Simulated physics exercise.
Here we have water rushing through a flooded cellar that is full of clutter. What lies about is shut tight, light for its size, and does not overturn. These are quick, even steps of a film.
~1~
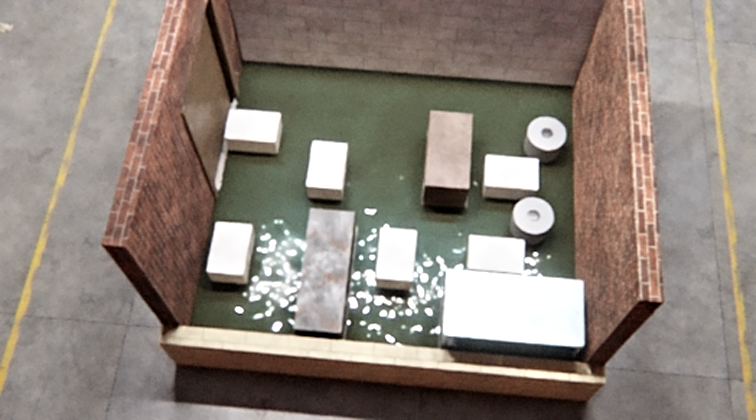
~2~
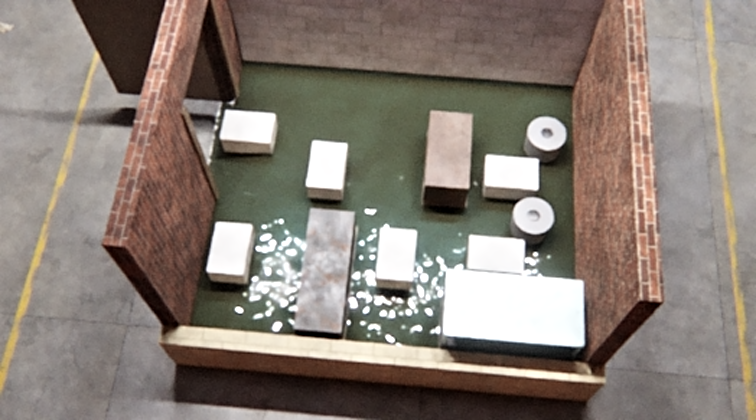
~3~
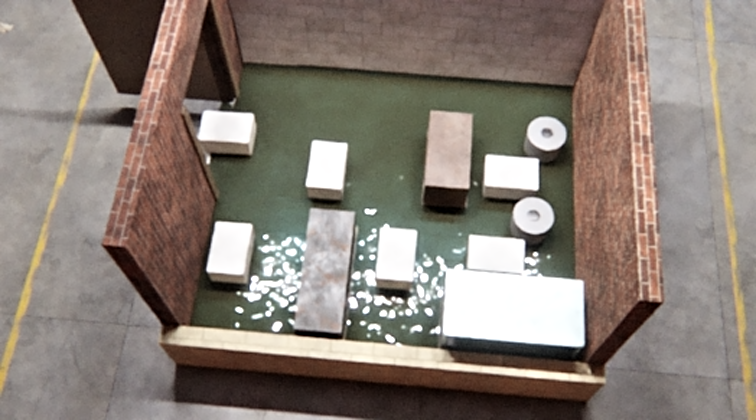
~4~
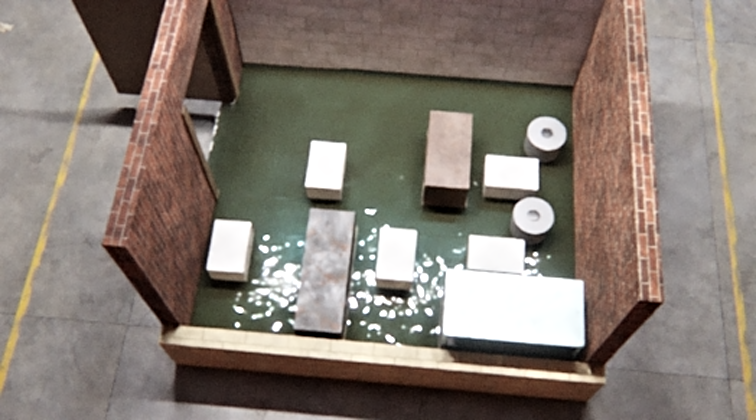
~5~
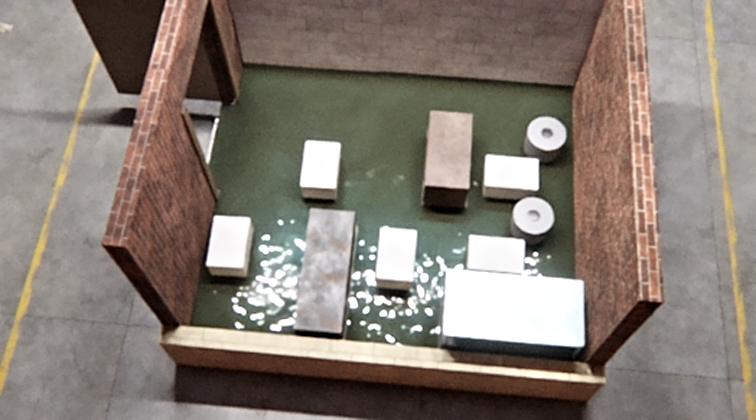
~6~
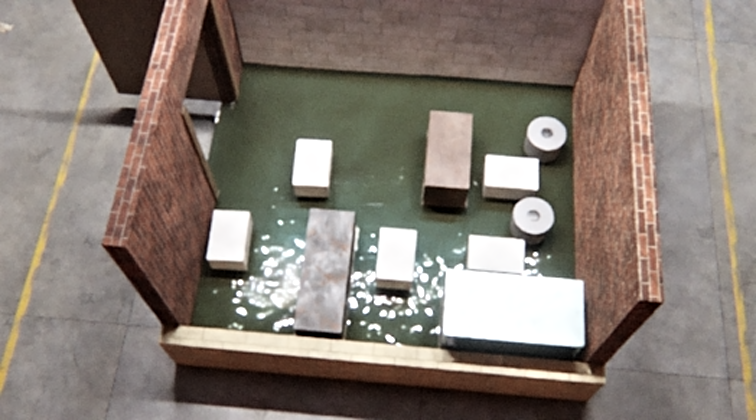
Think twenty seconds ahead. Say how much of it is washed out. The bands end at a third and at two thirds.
Share: From one to two thirds.
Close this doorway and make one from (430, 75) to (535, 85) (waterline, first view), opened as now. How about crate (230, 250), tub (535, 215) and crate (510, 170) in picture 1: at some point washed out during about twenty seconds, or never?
In that order: Kept in, yes, out.
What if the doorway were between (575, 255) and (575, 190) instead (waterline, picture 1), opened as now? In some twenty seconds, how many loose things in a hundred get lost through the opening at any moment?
Close to 60 %.
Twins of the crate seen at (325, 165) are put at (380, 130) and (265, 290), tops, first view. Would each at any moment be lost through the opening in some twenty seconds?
As listed: Yes, stays.
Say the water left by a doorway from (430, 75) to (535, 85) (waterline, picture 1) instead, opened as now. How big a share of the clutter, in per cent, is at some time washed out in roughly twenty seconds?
About 80 per cent.
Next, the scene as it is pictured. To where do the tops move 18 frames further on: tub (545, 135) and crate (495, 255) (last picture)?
Near (524, 116) and (448, 244).
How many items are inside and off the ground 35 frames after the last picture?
I count 4.
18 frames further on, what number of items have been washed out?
The number is 3.
A moment on, 1 of 8 are out; 7 afloat.
Next, 3 of 8 are out; 5 afloat.
Later, 4 of 8 are out; 4 afloat.
In the end, 4 of 8 are out; 4 afloat.
